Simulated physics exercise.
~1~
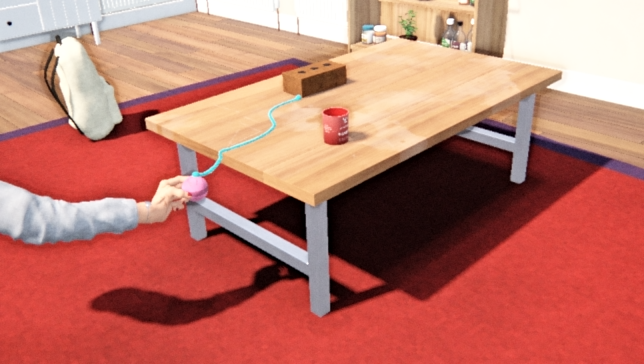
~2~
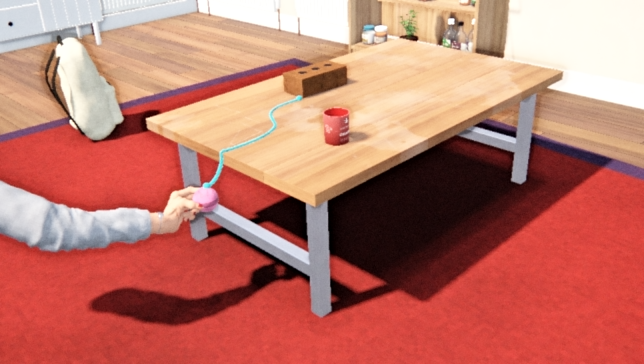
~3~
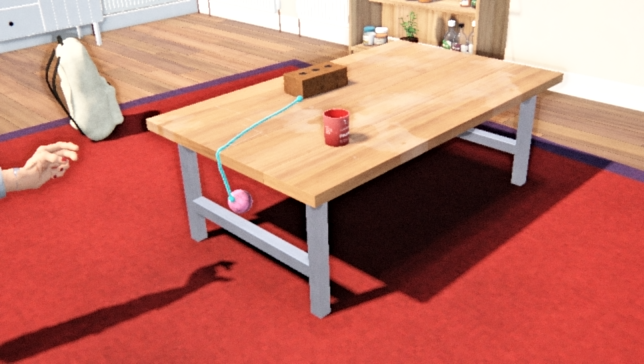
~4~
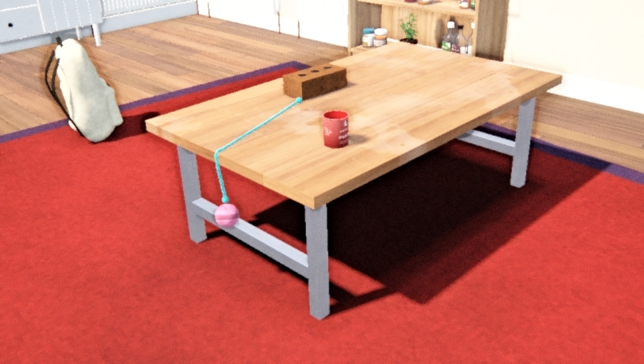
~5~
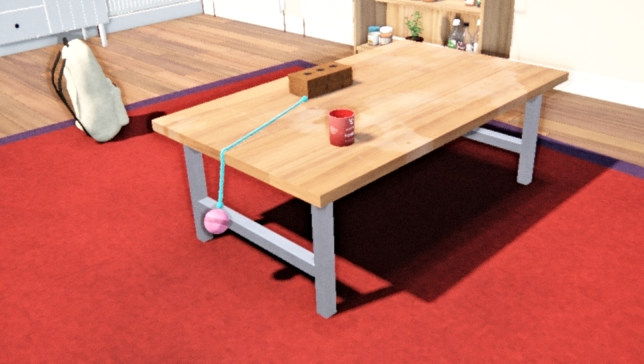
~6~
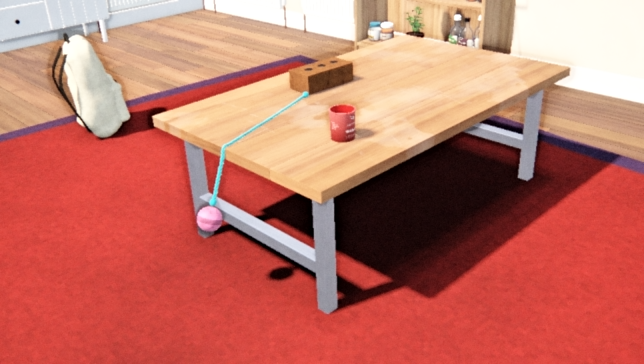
The video shows a hand holding a pink ball at the edge of a wooden table, with a cord running to a brick near a red cup. The hand lets go and withdraws, and the ball swings below the edge, ending up dangling while the brick and cup stay put.
